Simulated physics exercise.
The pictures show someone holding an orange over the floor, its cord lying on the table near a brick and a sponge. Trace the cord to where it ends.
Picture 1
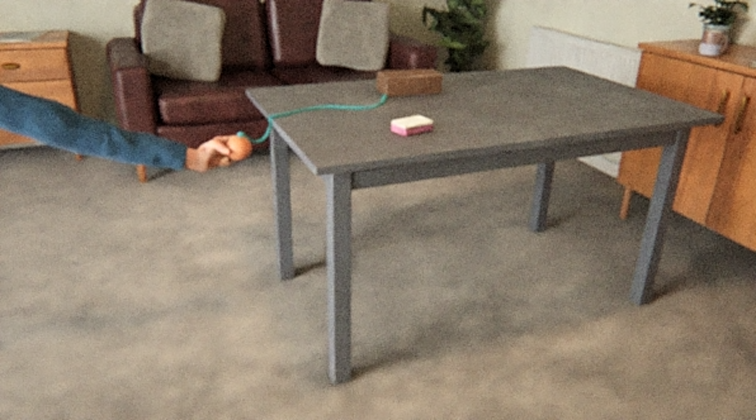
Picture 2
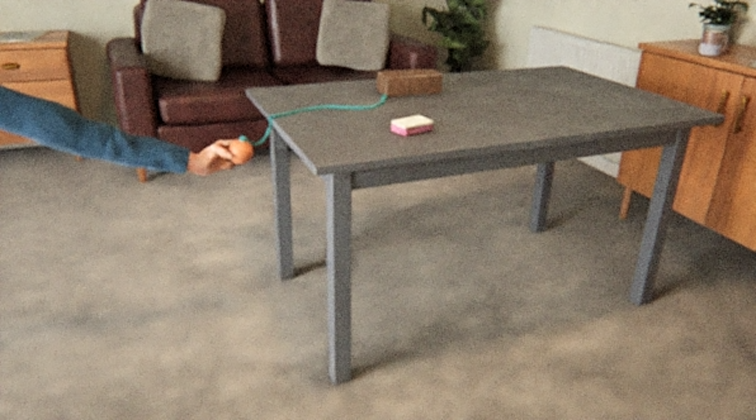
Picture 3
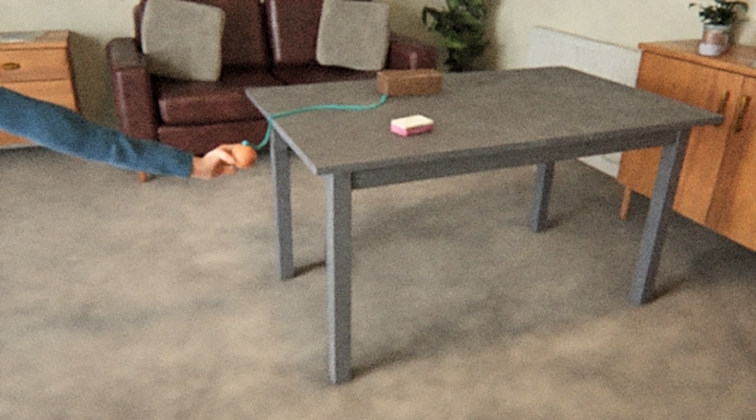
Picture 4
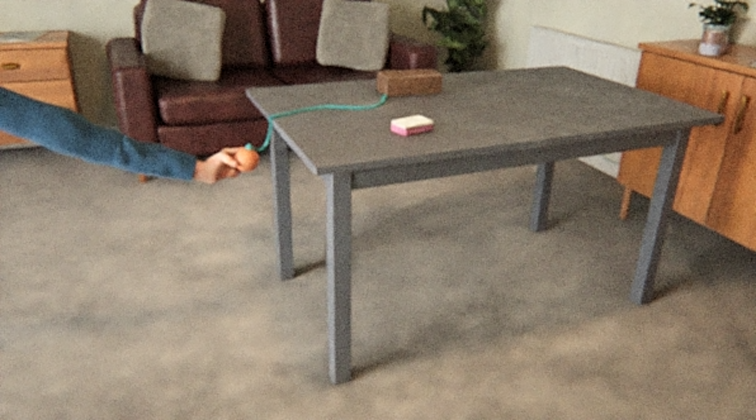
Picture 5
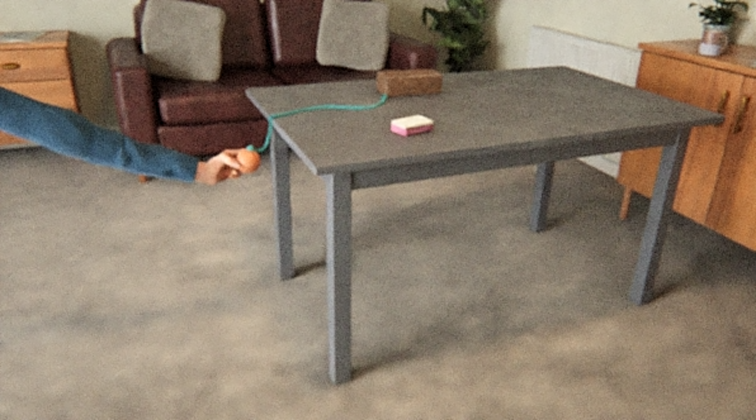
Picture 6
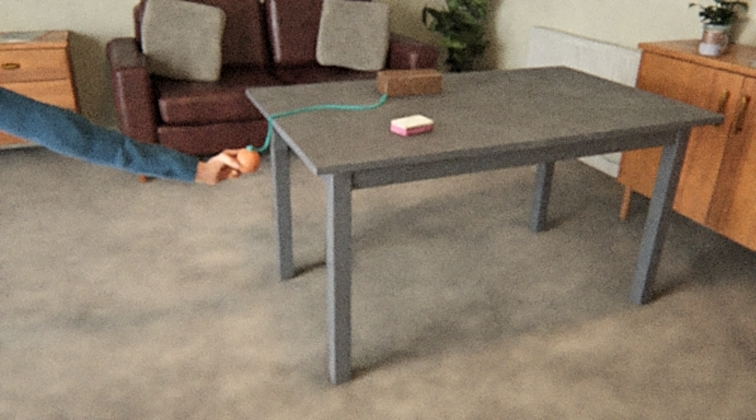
A hand holding an orange on a green cord beside a grey table, shifting slightly right, with brick and sponge staying still.
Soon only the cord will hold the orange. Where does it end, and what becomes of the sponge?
What you'd see is the orange that stays suspended, while the sponge remains in place.
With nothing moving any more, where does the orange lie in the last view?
When everything settles, look roughly at (293, 189).
Then, 0.62 s past the final frame, orange in the air near (303, 183); brick still; sponge still.
When it is over, orange in the air near (293, 189); brick still; sponge still. The orange hangs in the air and the sponge remains where it stands.
